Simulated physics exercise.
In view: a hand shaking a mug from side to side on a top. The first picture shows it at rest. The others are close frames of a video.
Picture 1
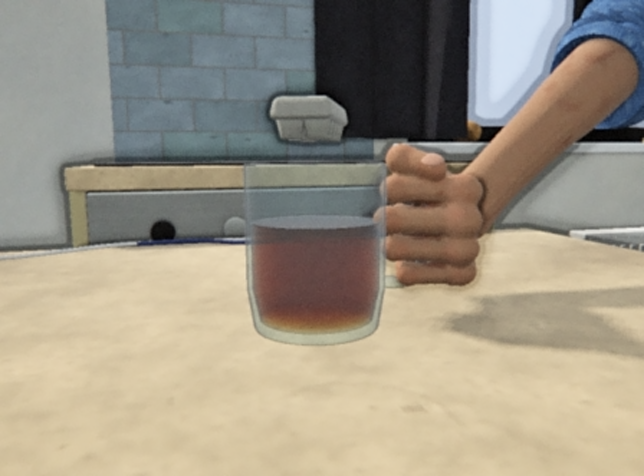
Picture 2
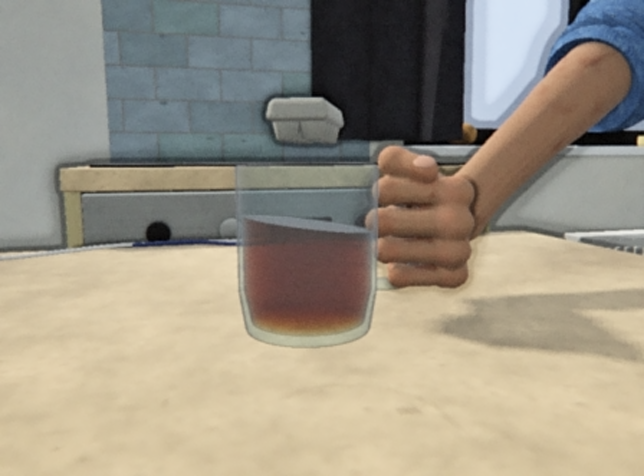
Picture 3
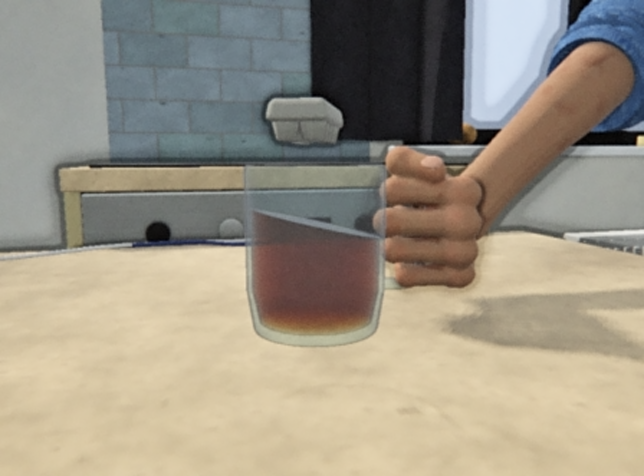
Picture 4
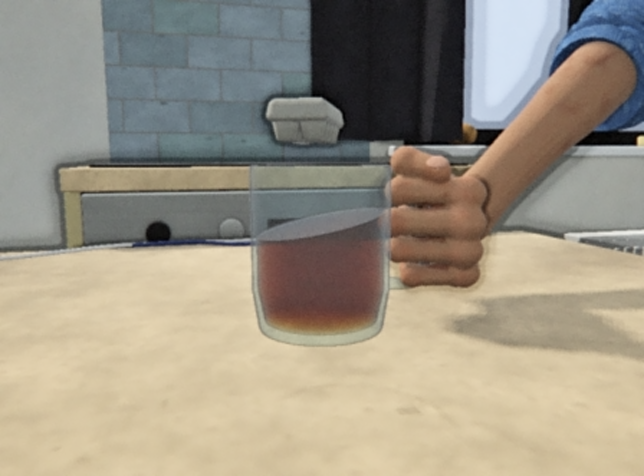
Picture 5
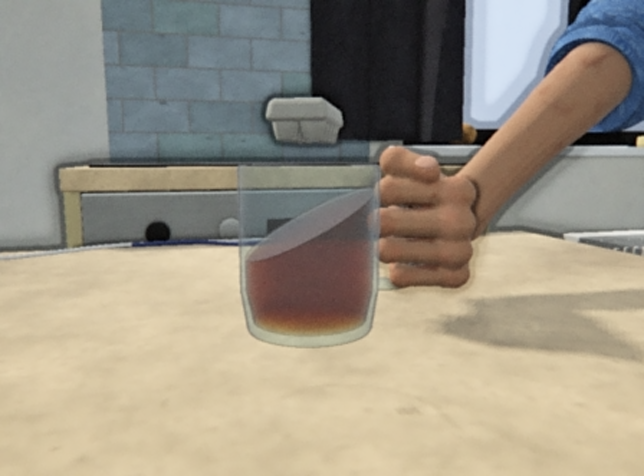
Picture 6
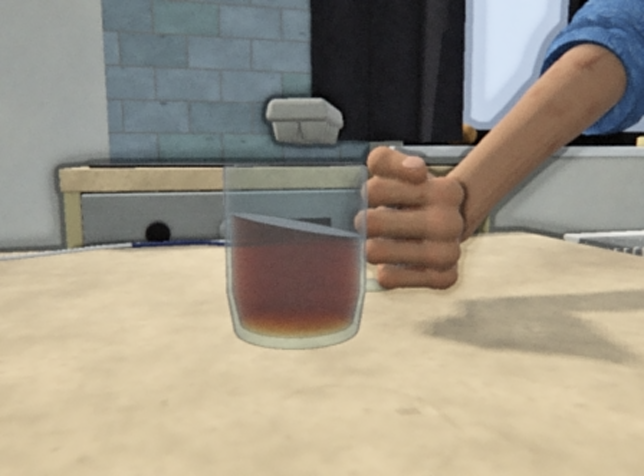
A hand shook a glass mug of reddish-brown liquid from side to side above a tan countertop, and the liquid sloshed up the left, then higher up the right, then back up the left.
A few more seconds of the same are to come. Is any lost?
As it turns out, it slops over.
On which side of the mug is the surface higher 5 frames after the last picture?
To the left wall.
Next, the highest wave so far goes over the rim.
Finally, the highest wave so far goes over the rim; some is on the top.
